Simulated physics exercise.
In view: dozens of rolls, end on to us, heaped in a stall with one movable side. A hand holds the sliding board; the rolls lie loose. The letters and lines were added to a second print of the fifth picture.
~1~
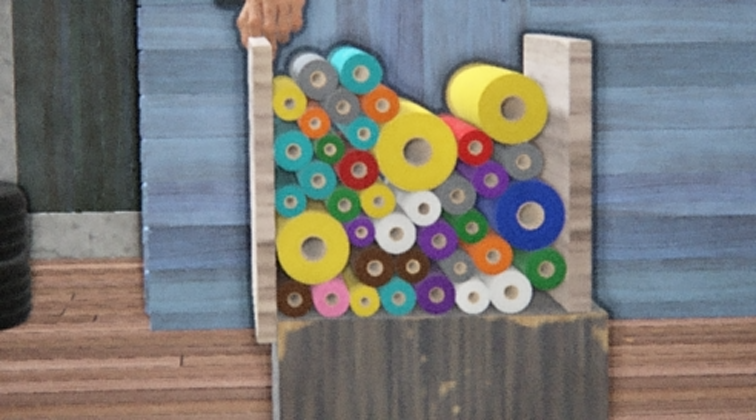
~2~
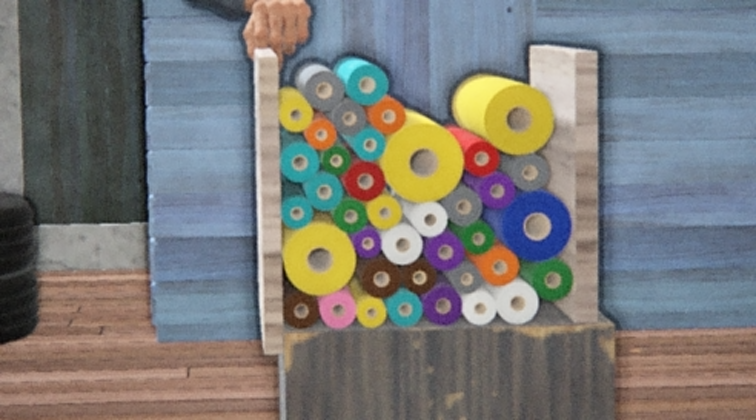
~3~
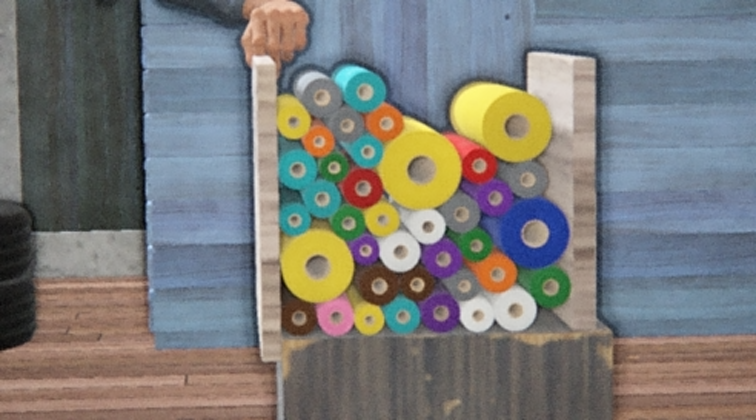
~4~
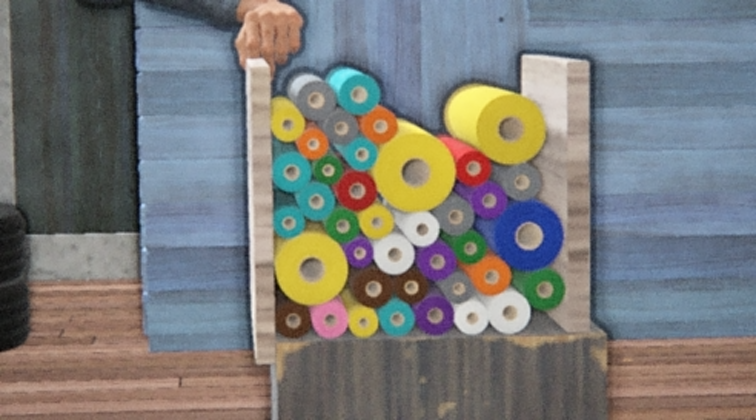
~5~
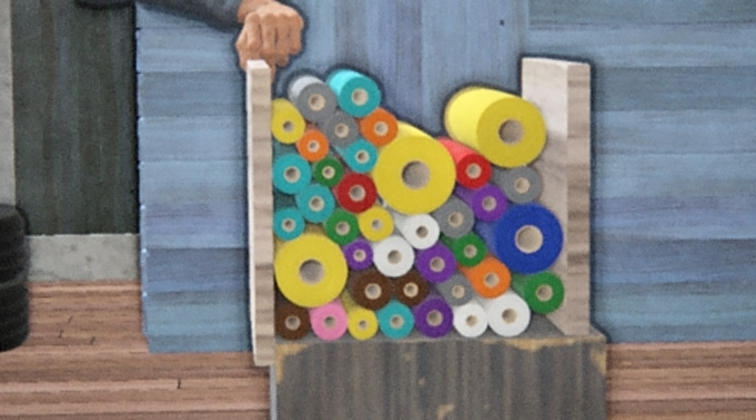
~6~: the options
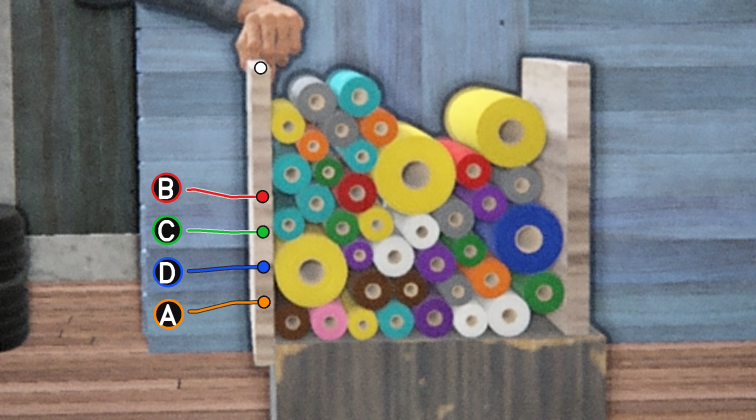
At the start, a hand rests at the top of the left board of a stall heaped with colourful loose rolls. The whole view shifts slightly down and right, then drifts back left, showing more of the dark sleeve, while the hand, board and rolls show no clear movement of their own.
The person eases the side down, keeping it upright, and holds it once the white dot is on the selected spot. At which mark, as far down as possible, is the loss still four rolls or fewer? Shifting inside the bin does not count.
It can be let down to B.
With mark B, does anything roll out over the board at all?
Yes, at B.
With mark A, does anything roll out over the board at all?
Yes, at A.
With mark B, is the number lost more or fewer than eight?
Fewer than eight.
On the copy, A at (264, 302); B at (262, 196); C at (263, 232); D at (263, 267); the white dot at (261, 68).
On B. First, top of the board (272, 129).
Then, top of the board (273, 195).
Finally, top of the board (273, 195), two out over the board.
By contrast, A more than four out over the board; C more than four out over the board; D more than four out over the board.
